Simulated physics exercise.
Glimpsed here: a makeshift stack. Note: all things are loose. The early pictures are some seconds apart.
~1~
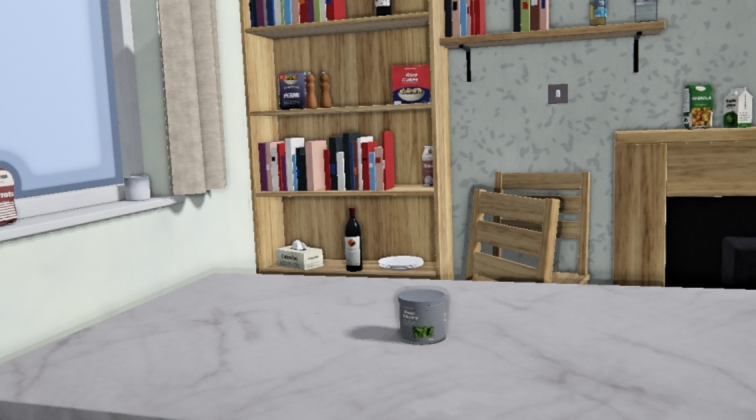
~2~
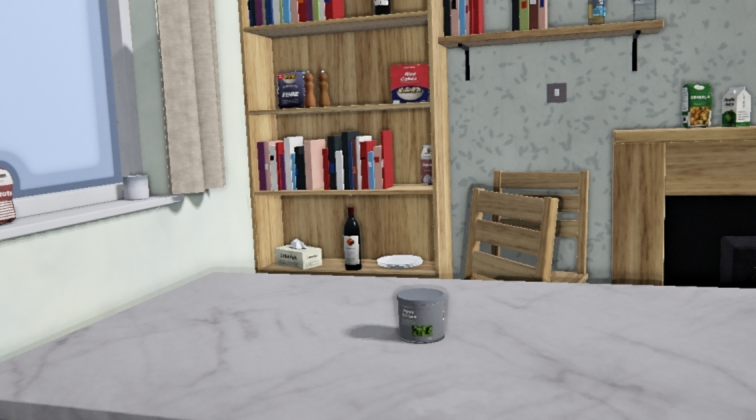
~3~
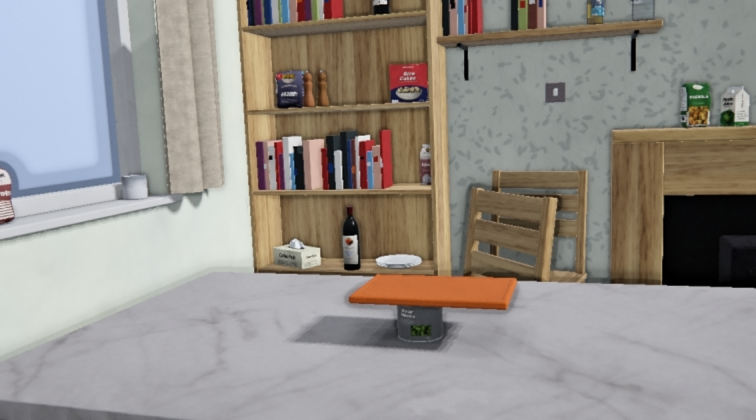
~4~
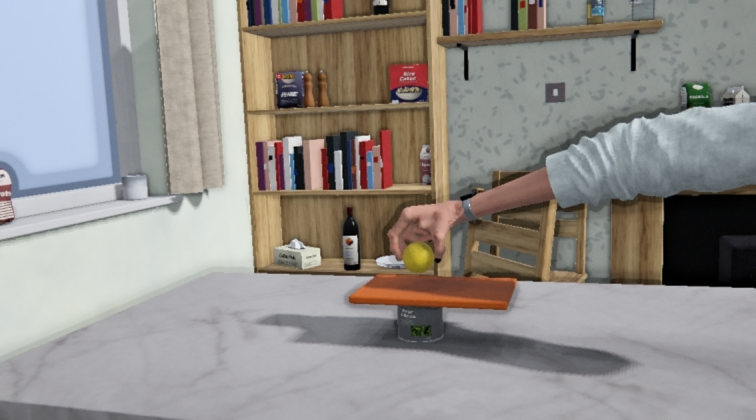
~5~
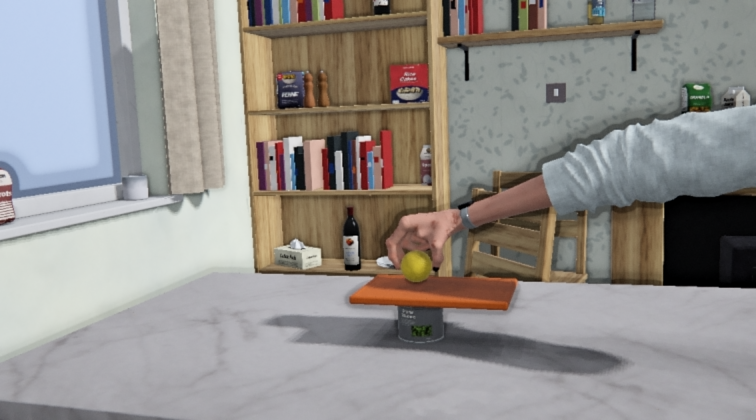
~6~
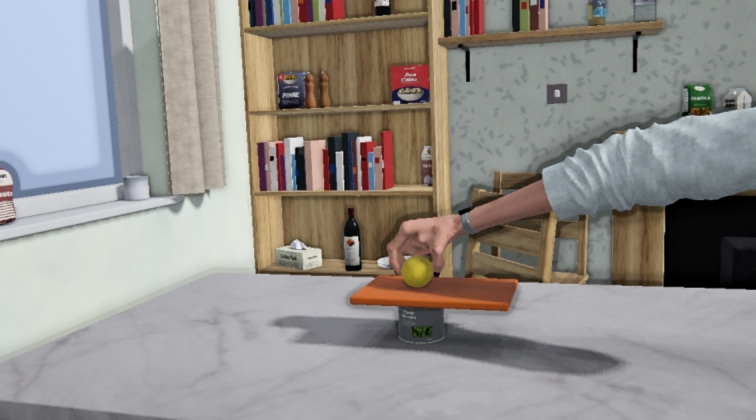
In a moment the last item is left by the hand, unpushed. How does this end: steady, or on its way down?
It ends steady.
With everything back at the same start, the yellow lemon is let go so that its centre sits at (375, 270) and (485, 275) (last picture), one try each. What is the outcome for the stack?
Result of try one is that it stays stable, and of try two that it tips over.
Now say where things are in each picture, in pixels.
In the first frame, the last thing is not in view yet.
In the second frame, the last thing is not in view yet.
In the third frame, the last thing is not in view yet; orange lid (435, 290).
In the fourth frame, coming down; yellow lemon (418, 258); orange lid (435, 290).
In the fifth frame, coming down; yellow lemon (416, 266); orange lid (436, 291).
In the sixth frame, in place under the hand; yellow lemon (417, 271); orange lid (437, 291).
Then, 0.20 s past the last view, nothing moves.
Then, 0.50 s past the last view, yellow lemon resting near (417, 272).
Finally, all 3 still in place. Final places as the last picture's camera would see them, yellow lemon near (417, 272). The stack stays up.
